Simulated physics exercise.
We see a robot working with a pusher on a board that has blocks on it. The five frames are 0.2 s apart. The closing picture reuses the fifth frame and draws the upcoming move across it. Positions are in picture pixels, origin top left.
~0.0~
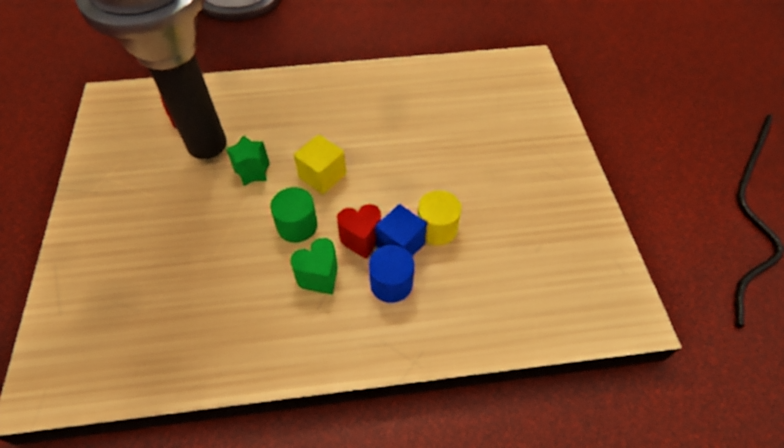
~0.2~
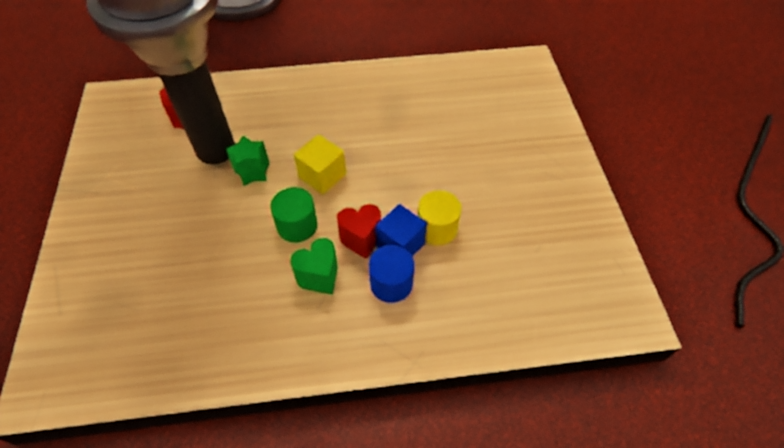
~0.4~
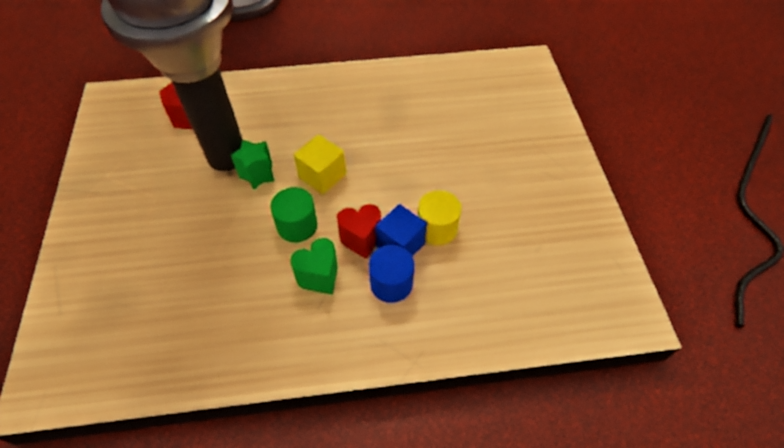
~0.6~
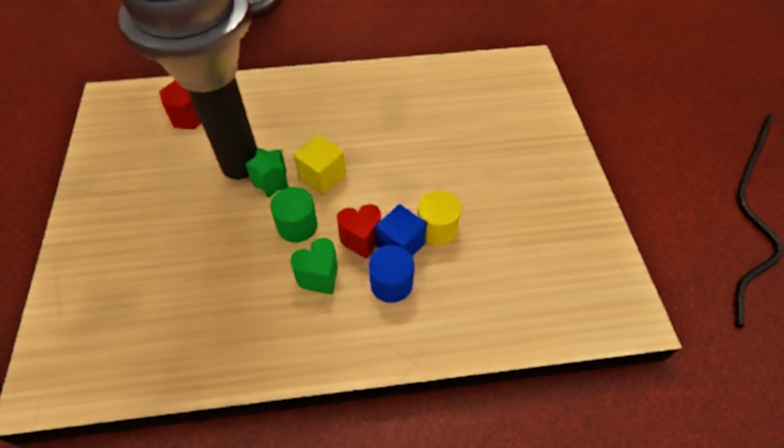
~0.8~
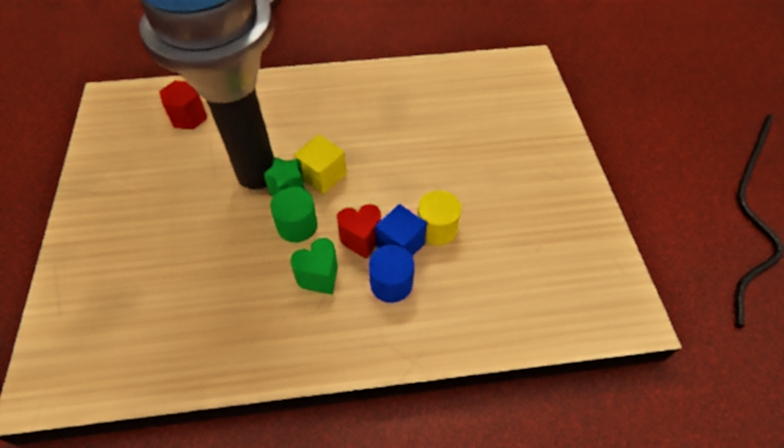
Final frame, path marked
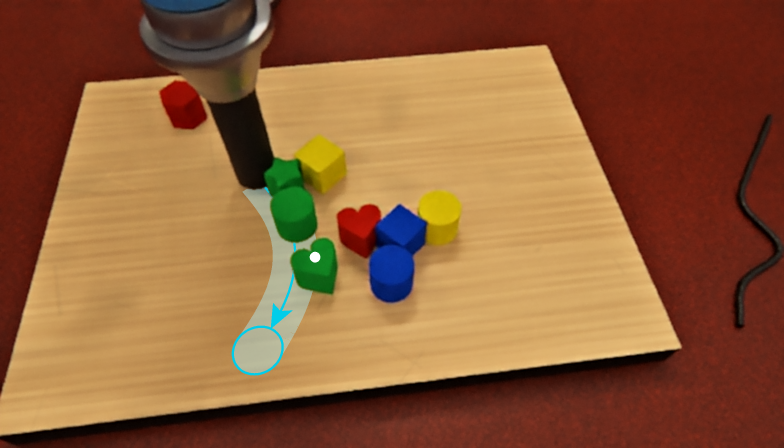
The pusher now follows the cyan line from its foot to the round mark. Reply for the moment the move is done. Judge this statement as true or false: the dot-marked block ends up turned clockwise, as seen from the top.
That statement is accurate.
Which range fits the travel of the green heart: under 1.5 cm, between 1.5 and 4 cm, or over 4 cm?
I reckon it covers between 1.5 and 4 cm.
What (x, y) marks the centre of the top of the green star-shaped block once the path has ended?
The middle of the upper face of the green star-shaped block will lie at about (319, 191) in the picture.
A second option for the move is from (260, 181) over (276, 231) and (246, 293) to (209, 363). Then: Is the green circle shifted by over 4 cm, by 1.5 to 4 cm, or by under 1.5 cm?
Middling, 1.5 to 4 cm.
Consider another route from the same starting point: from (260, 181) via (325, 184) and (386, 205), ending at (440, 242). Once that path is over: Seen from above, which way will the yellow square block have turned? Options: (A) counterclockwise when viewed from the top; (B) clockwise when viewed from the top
A.
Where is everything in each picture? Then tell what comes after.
Pusher's lower end (207, 145); green star-shaped block (245, 149); green circle (292, 204); green heart (315, 257); yellow square block (319, 153), in the first frame.
Pusher (216, 150); blocks still, in the second frame.
Pusher (227, 156); green star-shaped block (251, 152), in the third frame.
Pusher (241, 164); green star-shaped block (266, 160), in the fourth frame.
Pusher (257, 174); green star-shaped block (283, 170); green circle (292, 204); green heart (315, 257); yellow square block (319, 152), in the fifth frame.
Drawn move, from (260, 181) over (290, 225) and (291, 285) to (258, 350); the dot is on the green heart.
The first path, step by step. One third of the way, pusher (288, 219); green star-shaped block (319, 190), turned 50° anticlockwise; green circle (315, 230); green heart (318, 263), turned 20° clockwise.
Two thirds of the way, pusher (288, 280); green star-shaped block (319, 191), turned 55° anticlockwise; green circle (335, 253); green heart (331, 289), turned 45° clockwise.
At the end, pusher (255, 345); green star-shaped block (319, 191), turned 55° anticlockwise; green circle (335, 253); green heart (331, 289), turned 45° clockwise; yellow square block still.
